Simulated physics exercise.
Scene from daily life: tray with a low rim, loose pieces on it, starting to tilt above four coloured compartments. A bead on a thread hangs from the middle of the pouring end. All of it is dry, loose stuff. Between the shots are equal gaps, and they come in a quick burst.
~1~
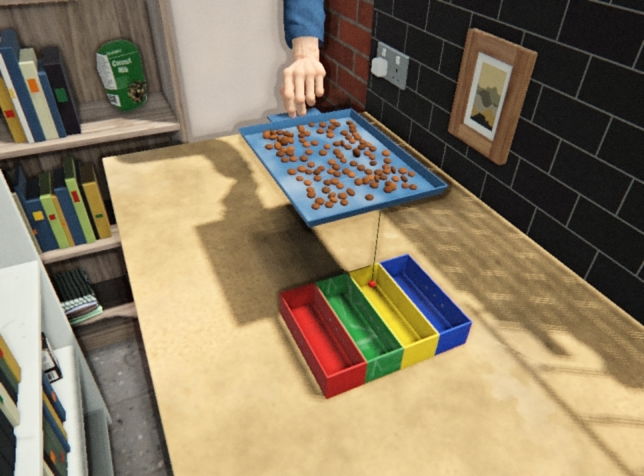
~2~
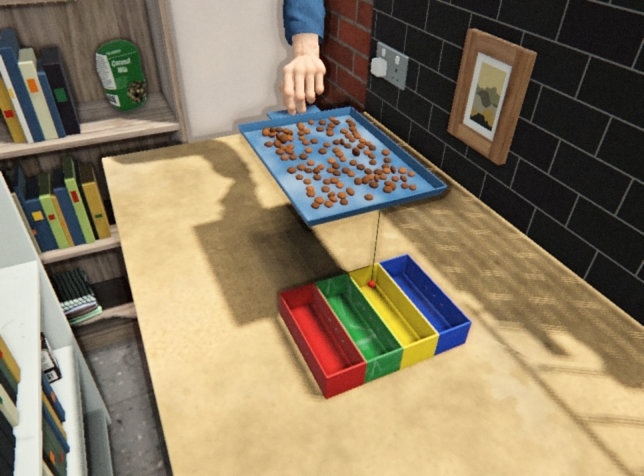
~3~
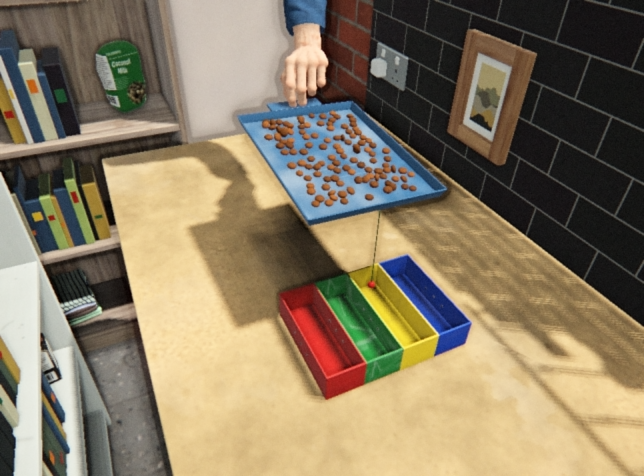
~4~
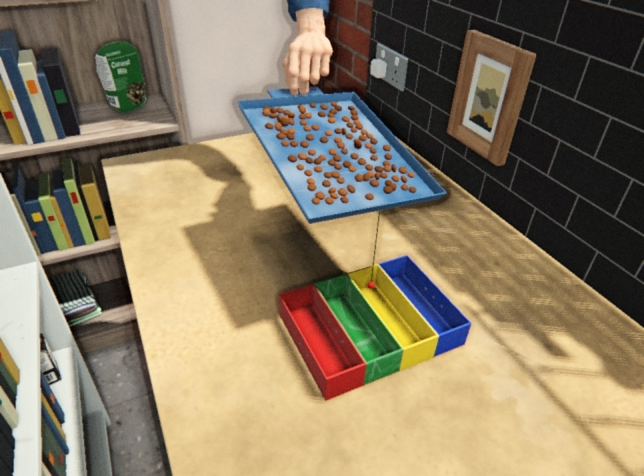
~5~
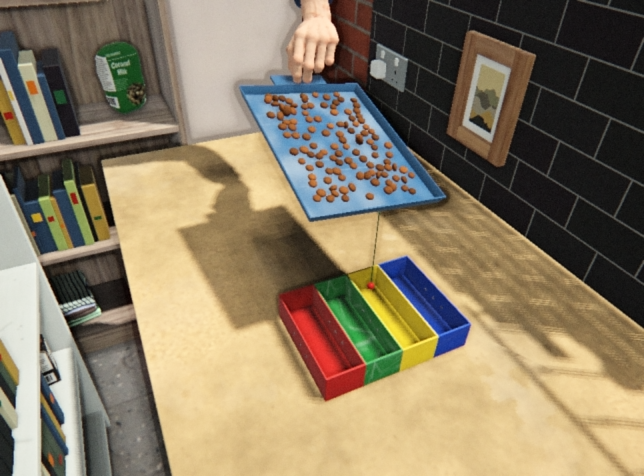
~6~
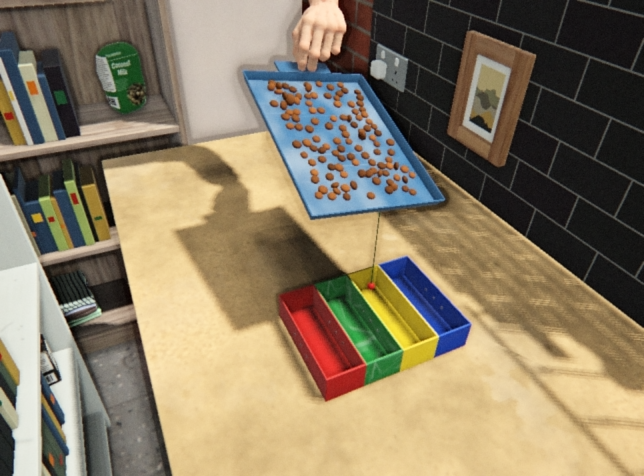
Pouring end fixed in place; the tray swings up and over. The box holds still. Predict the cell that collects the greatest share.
The blue cell collects the greatest share.
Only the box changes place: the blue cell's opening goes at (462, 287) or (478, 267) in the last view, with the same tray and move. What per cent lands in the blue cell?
You'd get 30 in a hundred the first time and 0 in a hundred the second.
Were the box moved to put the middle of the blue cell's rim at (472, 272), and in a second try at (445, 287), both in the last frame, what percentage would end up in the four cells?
You'd get about 100 per cent first and about 90 per cent second.
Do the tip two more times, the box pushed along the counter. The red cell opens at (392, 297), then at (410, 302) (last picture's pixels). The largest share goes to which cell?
It would be the cell in green the first time and green the second time.
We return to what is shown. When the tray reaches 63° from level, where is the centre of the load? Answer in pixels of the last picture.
I'd mark it close to (413, 185).
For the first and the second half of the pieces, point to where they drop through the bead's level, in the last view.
(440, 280) first, (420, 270) later.
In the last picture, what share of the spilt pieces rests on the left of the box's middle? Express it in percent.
0 per cent or thereabouts.
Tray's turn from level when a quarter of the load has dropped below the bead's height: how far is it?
About 80° of tilt.
Soon, tray tipped steeply; nearly all on the tray; a stray few falling or outside the box.
A while on, tray tipped past a quarter turn; a stray few on the tray; about a third in the blue cell; a small part in the yellow cell; about half falling or outside the box.
Towards the end, tray tipped past a quarter turn; about half in the blue cell; a small part in the yellow cell; about a third falling or outside the box.
Finally, tray tipped past a quarter turn; about half in the blue cell; a small part in the yellow cell; none in the red cell; none in the green cell; about a third outside the box.
